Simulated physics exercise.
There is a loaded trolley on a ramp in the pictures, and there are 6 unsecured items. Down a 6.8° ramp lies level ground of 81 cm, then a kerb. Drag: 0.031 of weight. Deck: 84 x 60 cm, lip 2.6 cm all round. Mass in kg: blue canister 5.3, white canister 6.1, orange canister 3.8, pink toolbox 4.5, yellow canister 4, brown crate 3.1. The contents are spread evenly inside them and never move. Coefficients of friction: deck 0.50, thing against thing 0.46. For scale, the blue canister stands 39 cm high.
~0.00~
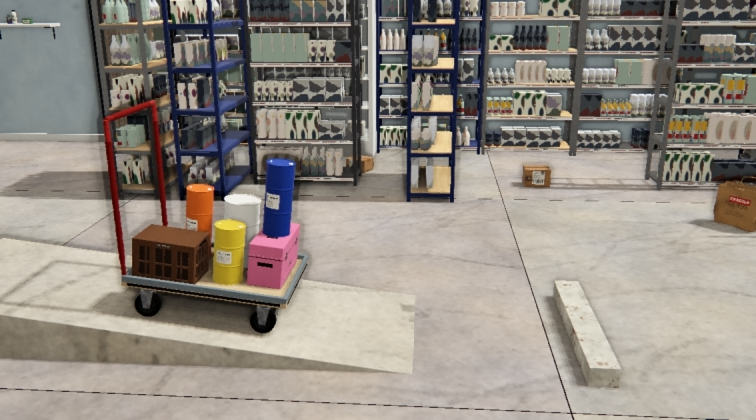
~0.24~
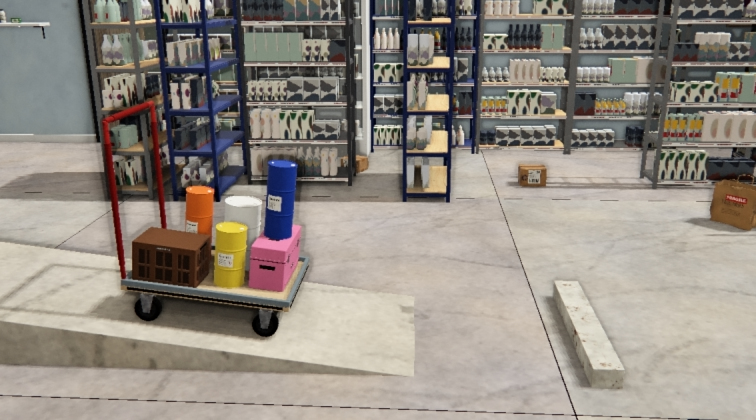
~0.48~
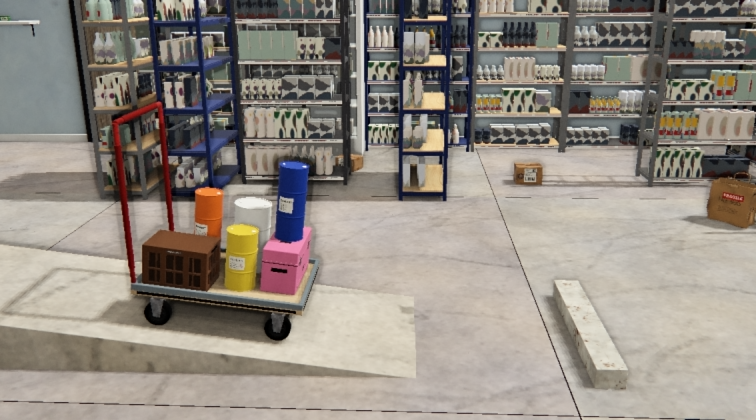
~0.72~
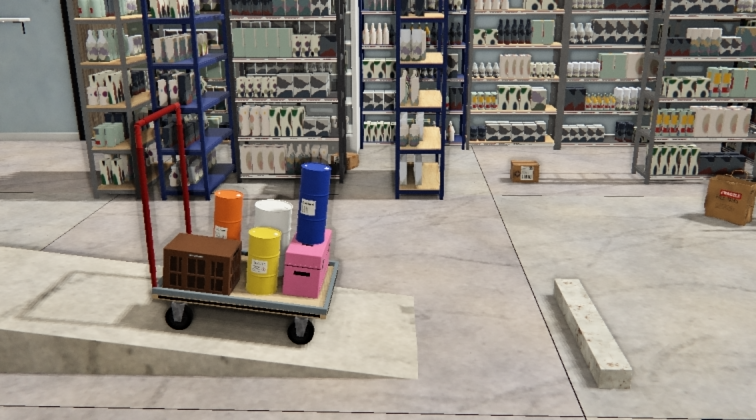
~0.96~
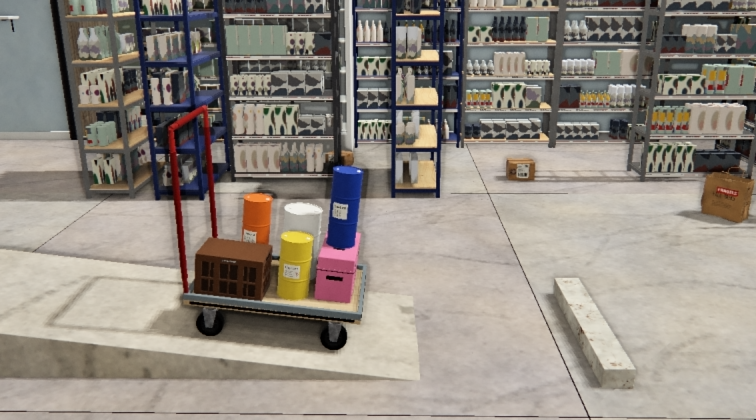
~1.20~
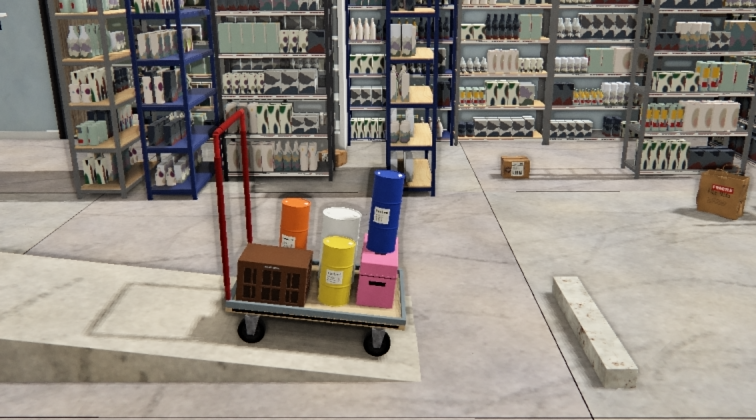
In a warehouse aisle, a red-handled trolley carrying colourful canisters, a pink toolbox and a brown crate rolling rightward down a ramp.
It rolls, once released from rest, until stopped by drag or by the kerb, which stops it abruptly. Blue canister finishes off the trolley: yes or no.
Yes.
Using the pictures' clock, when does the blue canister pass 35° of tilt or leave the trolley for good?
Around 2.2 seconds.
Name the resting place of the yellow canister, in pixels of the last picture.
It comes to rest somewhere around (541, 280).
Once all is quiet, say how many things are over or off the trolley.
1.
By 2.10 s, trolley at the kerb; blue canister rocked 10° off its seat near (588, 214); orange canister rocked 11° off its seat; white canister rocked 7° off its seat.
By 2.40 s, trolley at the kerb; blue canister now off the trolley; orange canister rocked 7° off its seat; brown crate 11 cm from its spot.
When it is over (4.5 s), off the trolley, blue canister; not toppled but over 10 cm from the start, brown crate; the other 4 within 10 cm of the start. End places, in pixels of the last picture, blue canister near (653, 323).
